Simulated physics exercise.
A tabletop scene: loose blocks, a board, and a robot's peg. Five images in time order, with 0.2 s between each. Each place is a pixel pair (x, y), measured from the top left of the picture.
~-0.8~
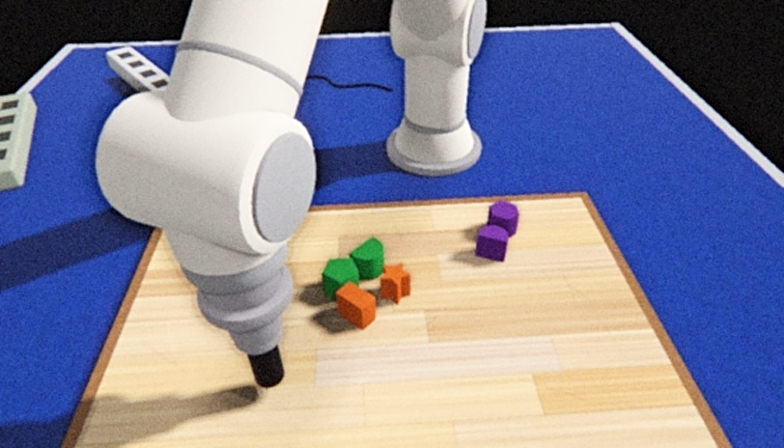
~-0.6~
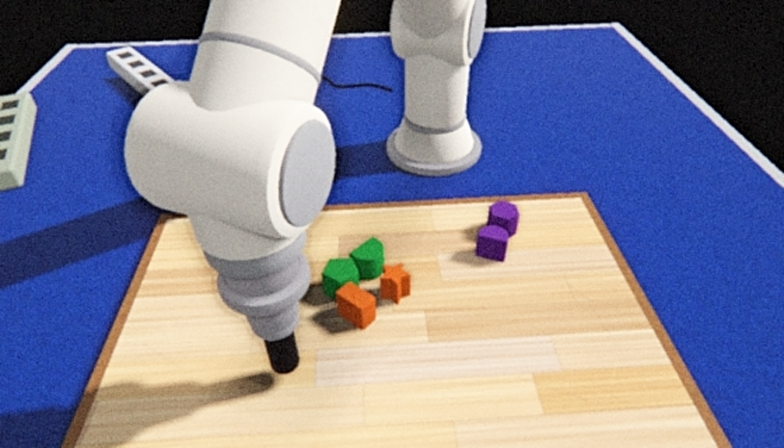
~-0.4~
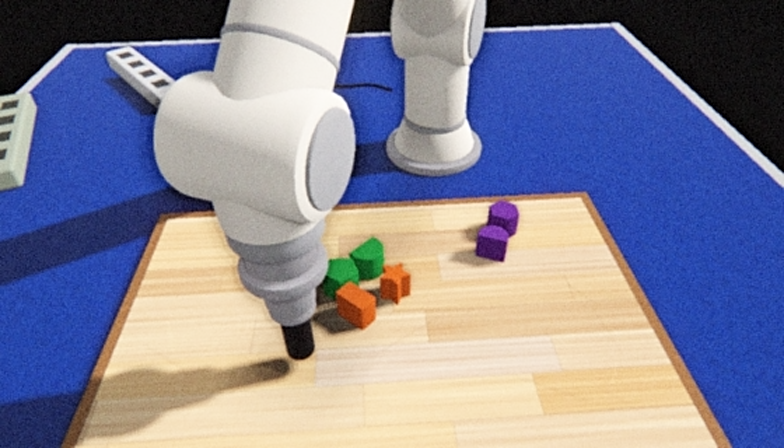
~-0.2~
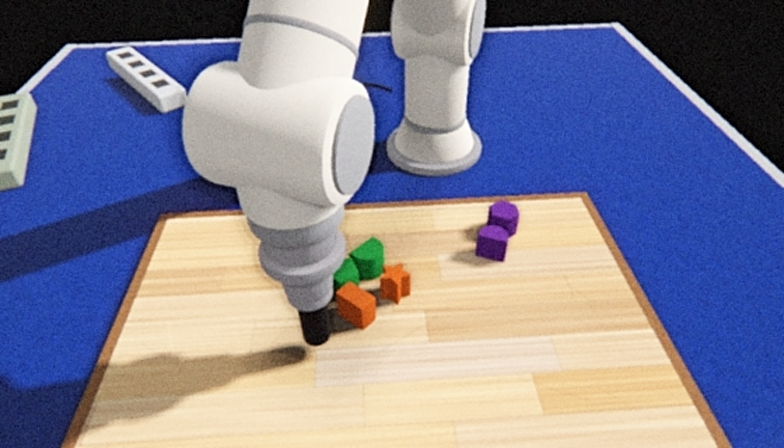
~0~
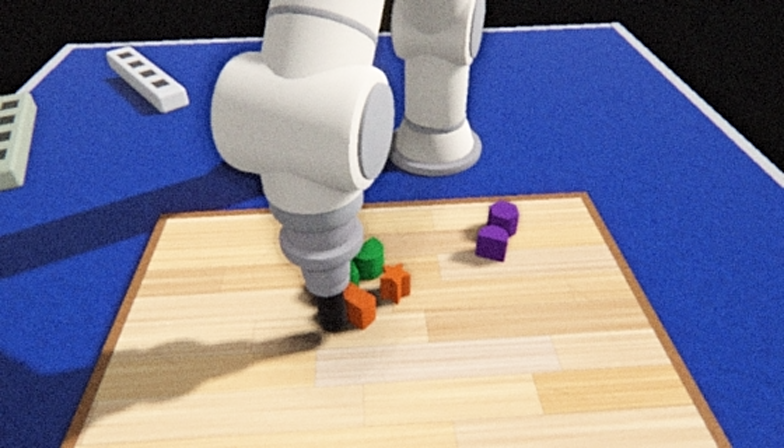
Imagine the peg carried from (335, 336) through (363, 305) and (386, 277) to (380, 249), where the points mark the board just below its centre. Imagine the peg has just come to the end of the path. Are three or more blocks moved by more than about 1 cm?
The answer is yes.
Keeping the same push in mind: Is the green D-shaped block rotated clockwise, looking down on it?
No.
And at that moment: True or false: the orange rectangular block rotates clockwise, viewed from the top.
The claim holds.
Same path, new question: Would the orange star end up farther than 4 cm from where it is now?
Yes, it checks out.
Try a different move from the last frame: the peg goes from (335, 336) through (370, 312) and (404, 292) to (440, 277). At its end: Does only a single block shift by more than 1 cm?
Going by the path, no.
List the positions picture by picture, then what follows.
In the first frame, peg tip at (270, 377); block tops, green pentagon at (340, 268); orange rectangular block at (355, 295); green D-shaped block at (369, 249); orange star at (395, 272).
In the second frame, peg at (286, 364); blocks unchanged.
In the third frame, peg at (301, 350); blocks unchanged.
In the fourth frame, peg at (317, 337); blocks unchanged.
In the fifth frame, peg at (333, 323); green pentagon hidden; orange rectangular block at (355, 295); green D-shaped block at (369, 249); orange star at (395, 272).
What follows on the original path. One third of the way, peg at (363, 292); orange rectangular block at (379, 272); orange star at (404, 266), turned 25° clockwise.
Two thirds of the way, peg at (386, 264); orange rectangular block at (406, 249), turned 35° clockwise; green D-shaped block at (368, 242), turned 30° anticlockwise; orange star at (430, 255), turned 65° clockwise.
At the end, peg at (380, 236); green pentagon in place; orange rectangular block at (408, 247), turned 45° clockwise; green D-shaped block at (353, 227), turned 80° anticlockwise; orange star at (431, 255), turned 70° clockwise.
